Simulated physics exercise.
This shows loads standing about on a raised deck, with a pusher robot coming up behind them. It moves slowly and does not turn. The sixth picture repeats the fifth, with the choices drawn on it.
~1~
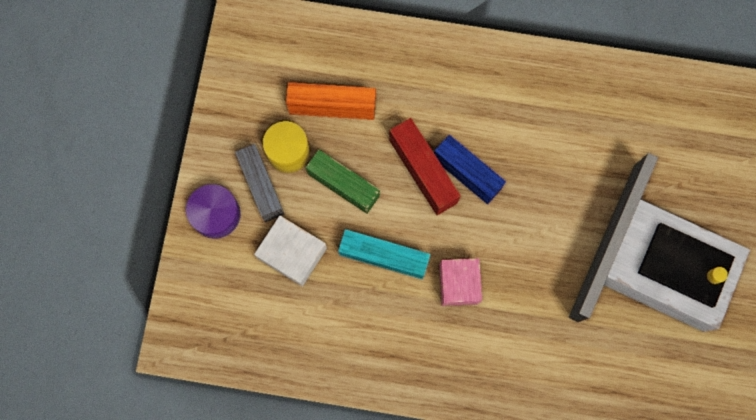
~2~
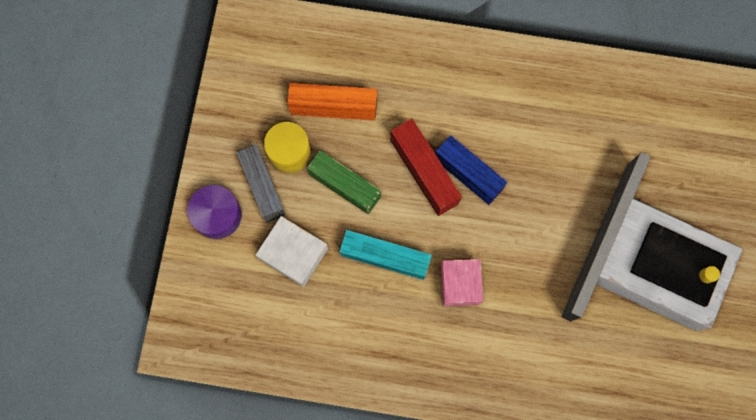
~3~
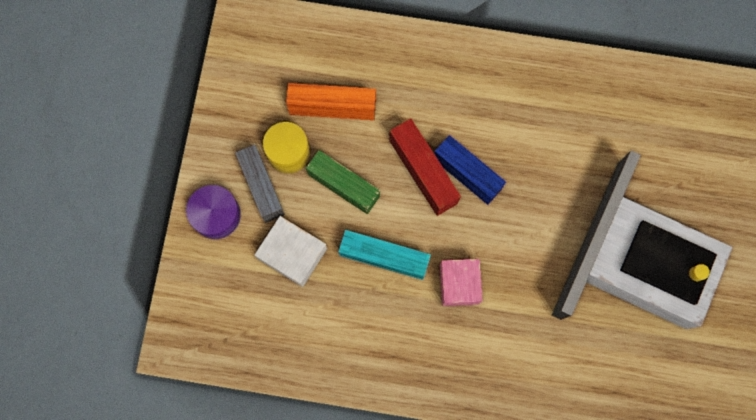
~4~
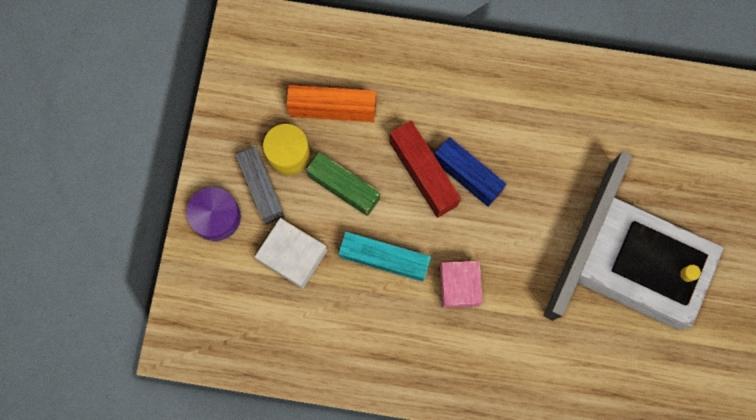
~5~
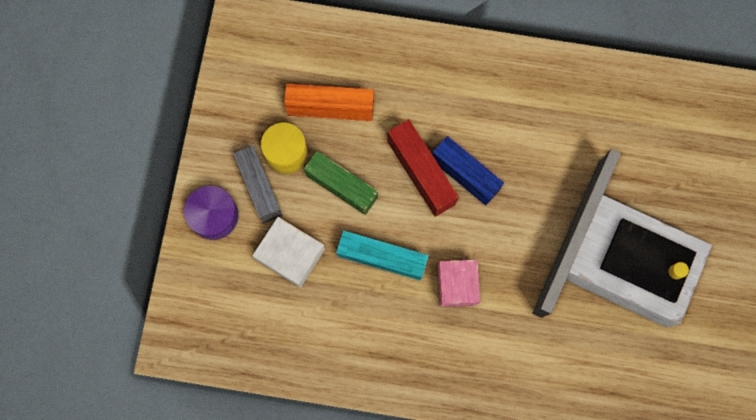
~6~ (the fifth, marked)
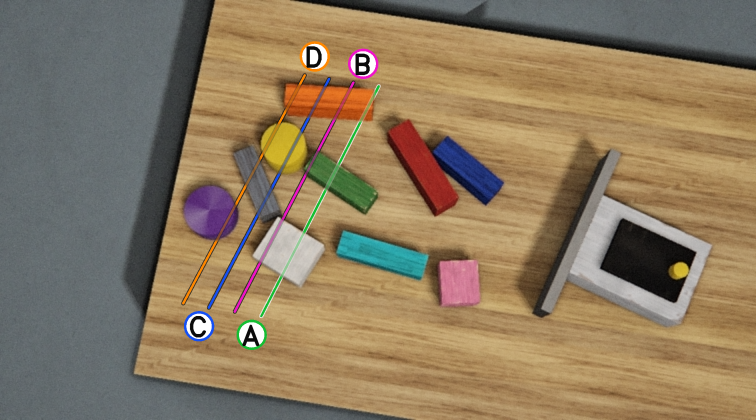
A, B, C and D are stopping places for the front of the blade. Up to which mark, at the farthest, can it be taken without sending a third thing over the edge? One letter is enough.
It can go as far as C.
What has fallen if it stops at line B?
It is the purple canister.
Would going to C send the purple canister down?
By then, yes.
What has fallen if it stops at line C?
It is the purple canister.
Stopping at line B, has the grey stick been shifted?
Yes.
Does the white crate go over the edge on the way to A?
By then, no.
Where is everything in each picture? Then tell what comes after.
The first picture shows purple canister (214, 212); grey stick (260, 183); green bar (343, 182).
The second picture shows robot (673, 262); orange stick (333, 102).
The third picture shows robot (663, 260); blue stick (469, 170).
The fourth picture shows robot (654, 260); turquoise stick (385, 258).
The fifth picture shows robot (643, 258); white crate (289, 252); purple canister (212, 213); grey stick (259, 185).
On the copy, A at (322, 198); B at (296, 194); C at (271, 190); D at (246, 186).
On C. First, robot (528, 240); pink crate (412, 275); blue stick (446, 159).
Then, robot (415, 222); purple canister (190, 211); grey stick (227, 163).
Finally, robot (329, 208); purple canister over the edge; grey stick (180, 142); one fallen.
By contrast, A is within the limit but short; B is within the limit but short; D drops five.
